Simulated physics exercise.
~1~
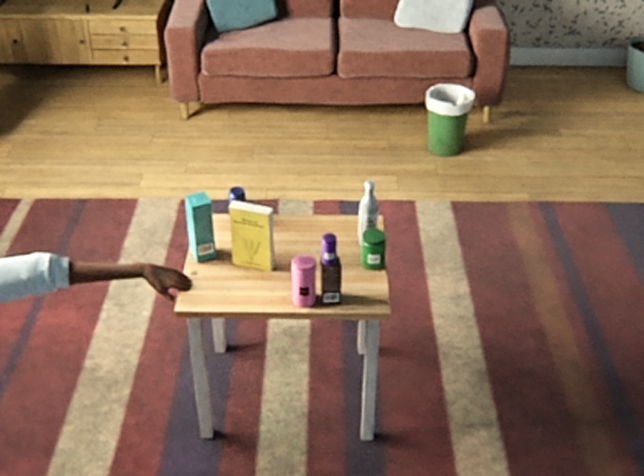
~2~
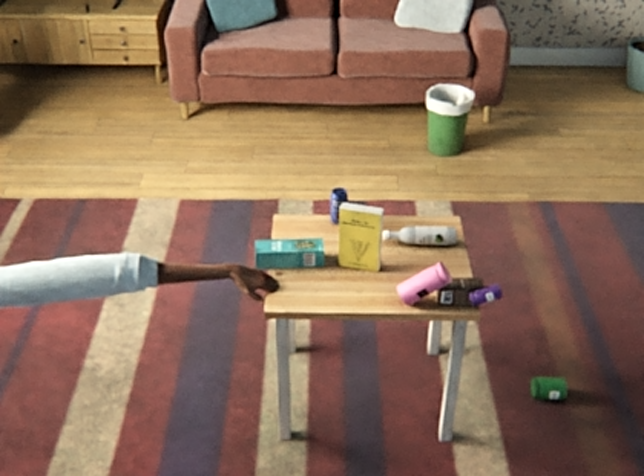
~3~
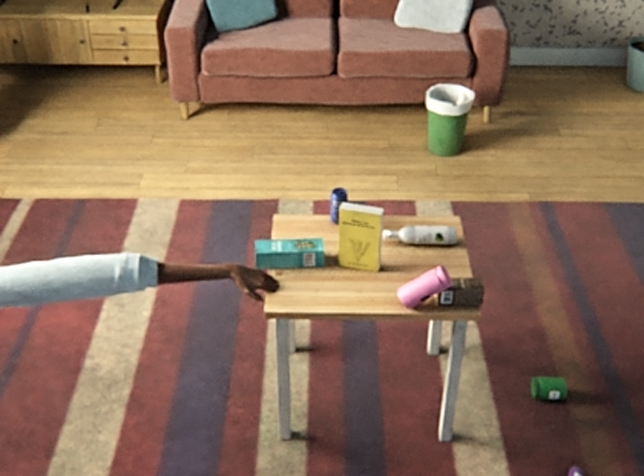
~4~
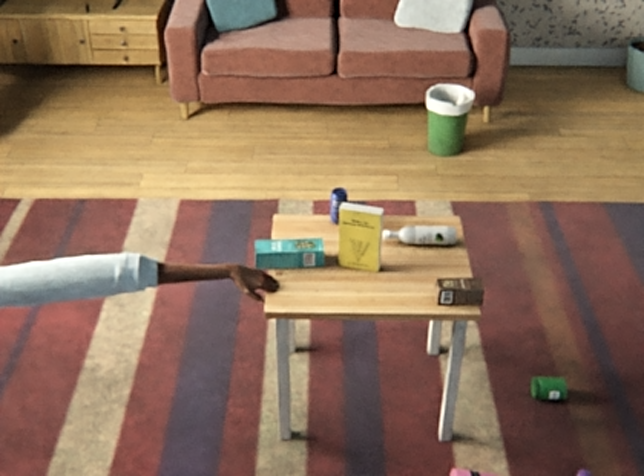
A hand reaching in from the left rests at the edge of a light wooden table on a striped rug, seen from slightly above, with a pink sofa behind. On top stand a turquoise carton, blue can and yellow book toward the left, and a pink jar, purple-topped shaker, dark carton, green jar and white bottle toward the right. The table is shoved right, and several items topple while the green jar lands on the rug. The purple shaker drops off next, then the pink jar follows. The book and blue can stay upright beside the fallen cartons and bottle.
